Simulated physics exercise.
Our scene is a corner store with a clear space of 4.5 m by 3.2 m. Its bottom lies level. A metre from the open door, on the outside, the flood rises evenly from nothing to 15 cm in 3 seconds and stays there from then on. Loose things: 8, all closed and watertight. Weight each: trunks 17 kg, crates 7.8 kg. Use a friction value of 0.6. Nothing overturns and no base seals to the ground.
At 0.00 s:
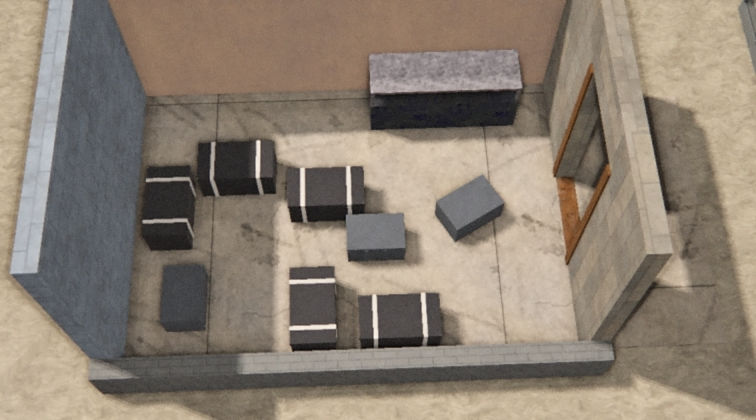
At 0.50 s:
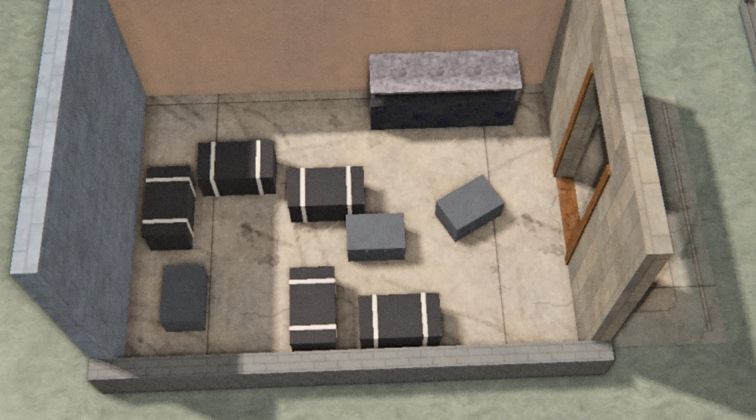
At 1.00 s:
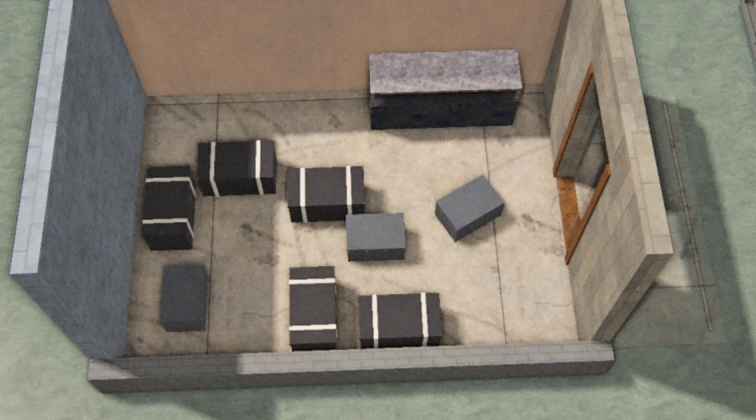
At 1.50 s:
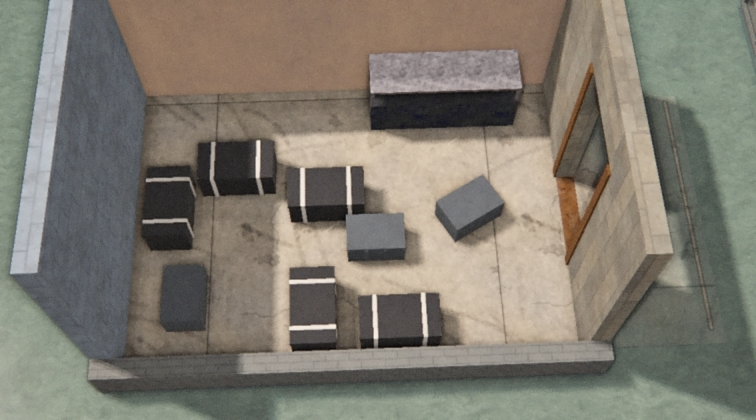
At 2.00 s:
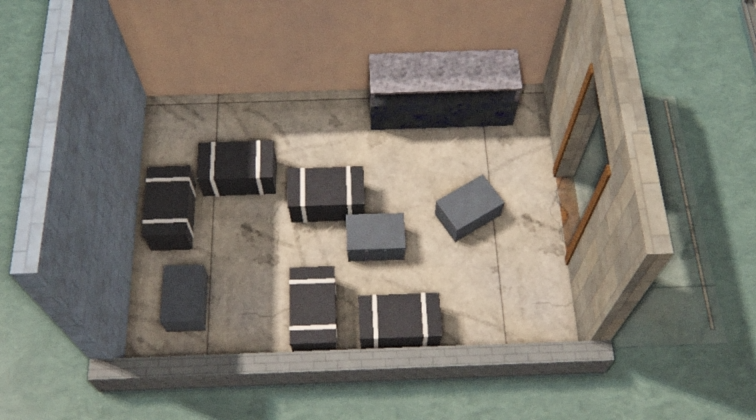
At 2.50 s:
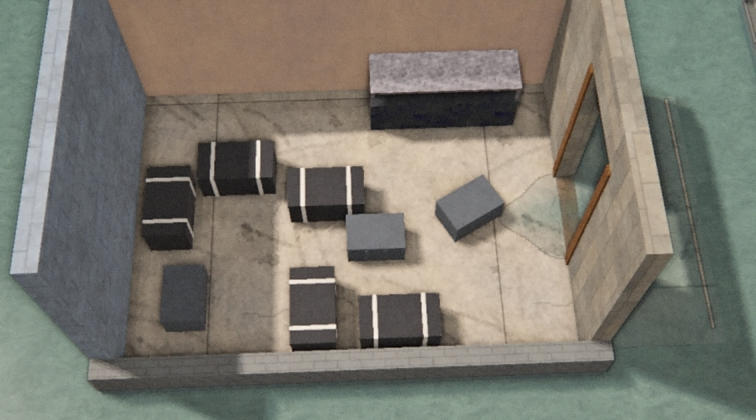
The footage shows dark boxes, some with white bands, sitting still in a walled room as greenish water spreads over the ground outside, then enters through the doorway on the right and covers a small patch of floor.
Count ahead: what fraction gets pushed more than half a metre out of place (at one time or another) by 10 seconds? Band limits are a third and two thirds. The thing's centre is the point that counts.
I expect the share that gets shoved will be in the middle band.
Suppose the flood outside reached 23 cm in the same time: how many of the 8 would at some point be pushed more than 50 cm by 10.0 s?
So the tally would be 6.
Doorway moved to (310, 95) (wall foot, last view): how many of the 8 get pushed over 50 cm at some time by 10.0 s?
The answer would then be 3.
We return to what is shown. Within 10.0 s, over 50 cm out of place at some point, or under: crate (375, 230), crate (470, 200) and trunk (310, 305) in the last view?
Order as asked - a bigger shift, a bigger shift, a bigger shift.
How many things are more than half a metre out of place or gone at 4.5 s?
By that time the total stands at 1.
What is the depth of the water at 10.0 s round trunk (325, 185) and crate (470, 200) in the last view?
6 and 7 cm.
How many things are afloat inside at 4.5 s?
By my count, 0.
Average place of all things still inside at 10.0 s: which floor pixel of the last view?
About (235, 242).
After 3.5 s 0 of 8 are over 50 cm from their spots; 0 afloat.
After 4.5 s 1 of 8 are over 50 cm from their spots; 0 afloat.
After 7.0 s 2 of 8 are over 50 cm from their spots; 1 afloat.
After 10.0 s 3 of 8 are over 50 cm from their spots, and 3 have been at some point; 8 afloat.
